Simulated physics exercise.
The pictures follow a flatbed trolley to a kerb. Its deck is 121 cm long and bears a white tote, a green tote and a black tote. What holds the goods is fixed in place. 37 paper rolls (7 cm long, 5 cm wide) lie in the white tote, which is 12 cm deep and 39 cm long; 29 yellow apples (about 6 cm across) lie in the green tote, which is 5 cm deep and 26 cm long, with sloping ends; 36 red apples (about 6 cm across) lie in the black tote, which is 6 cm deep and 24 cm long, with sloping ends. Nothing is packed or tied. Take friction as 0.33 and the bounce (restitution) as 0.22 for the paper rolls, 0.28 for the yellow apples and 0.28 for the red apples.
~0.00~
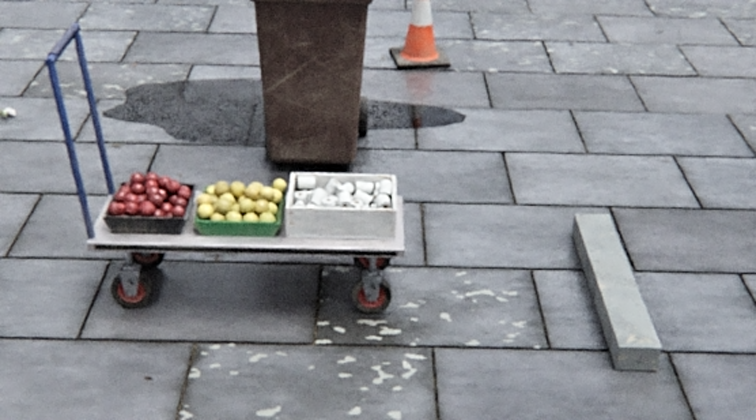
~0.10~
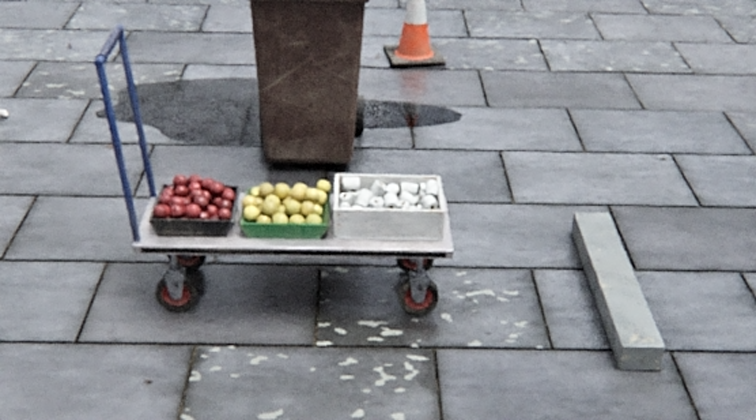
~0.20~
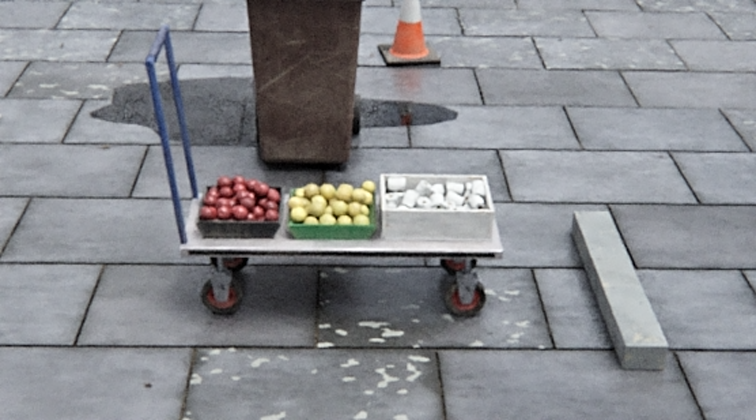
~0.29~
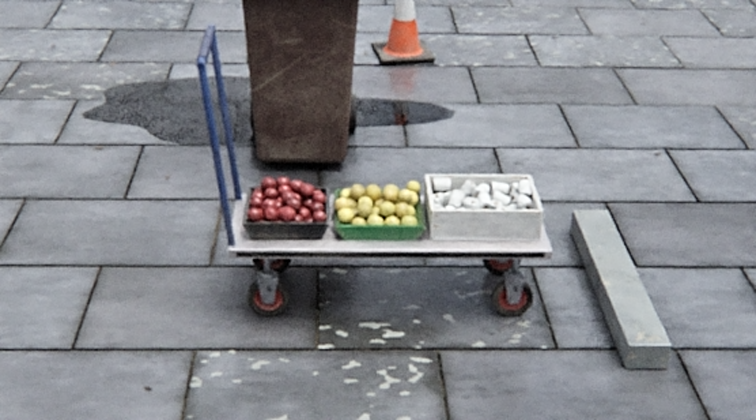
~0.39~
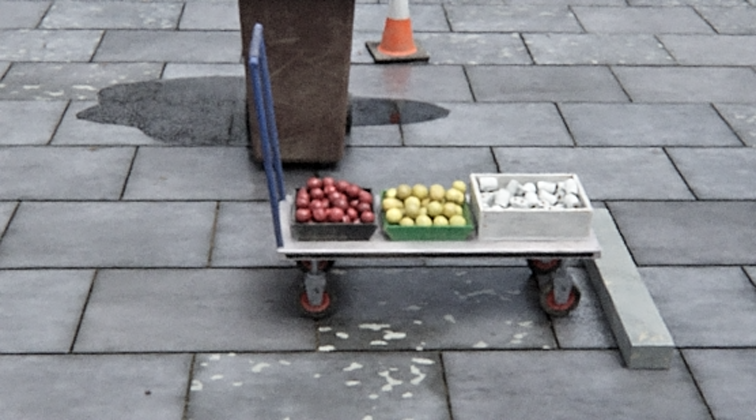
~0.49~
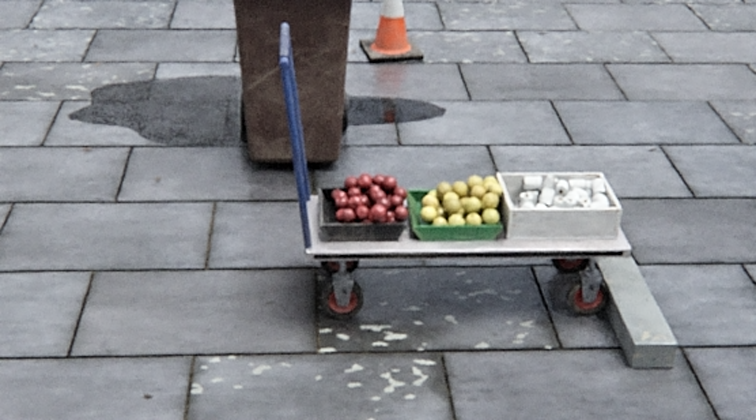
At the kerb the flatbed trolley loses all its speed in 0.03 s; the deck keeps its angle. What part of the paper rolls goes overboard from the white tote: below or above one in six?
Under a sixth of the paper rolls leave the white tote.
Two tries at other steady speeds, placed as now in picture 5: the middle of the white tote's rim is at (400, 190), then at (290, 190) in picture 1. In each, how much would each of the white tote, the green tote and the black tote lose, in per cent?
White tote 0 then 0, green tote 10 then 20, black tote 20 then 50 per cent.
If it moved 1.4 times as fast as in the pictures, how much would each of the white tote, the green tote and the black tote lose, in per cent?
In that case white tote 0, green tote 30, black tote 50 per cent.
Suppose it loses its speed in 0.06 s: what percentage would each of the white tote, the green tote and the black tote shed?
Then white tote 0, green tote 10, black tote 30 per cent.
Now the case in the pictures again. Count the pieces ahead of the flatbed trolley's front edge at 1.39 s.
Roughly 0.
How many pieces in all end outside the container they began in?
Some 18 pieces.
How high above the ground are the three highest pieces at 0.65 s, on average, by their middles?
Some 50 cm up.
After 0.53 s, 0 of 37 out of the white tote, 0 of 29 out of the green tote and 5 of 36 out of the black tote.
After 0.65 s, 0 of 37 out of the white tote, 2 of 29 out of the green tote and 11 of 36 out of the black tote.
After 0.88 s, 0 of 37 out of the white tote, 4 of 29 out of the green tote and 13 of 36 out of the black tote.
When it is over (at 1.39 s), 0 of 37 out of the white tote, 5 of 29 out of the green tote and 13 of 36 out of the black tote. Asked share, 0 of 37, 0 per cent.
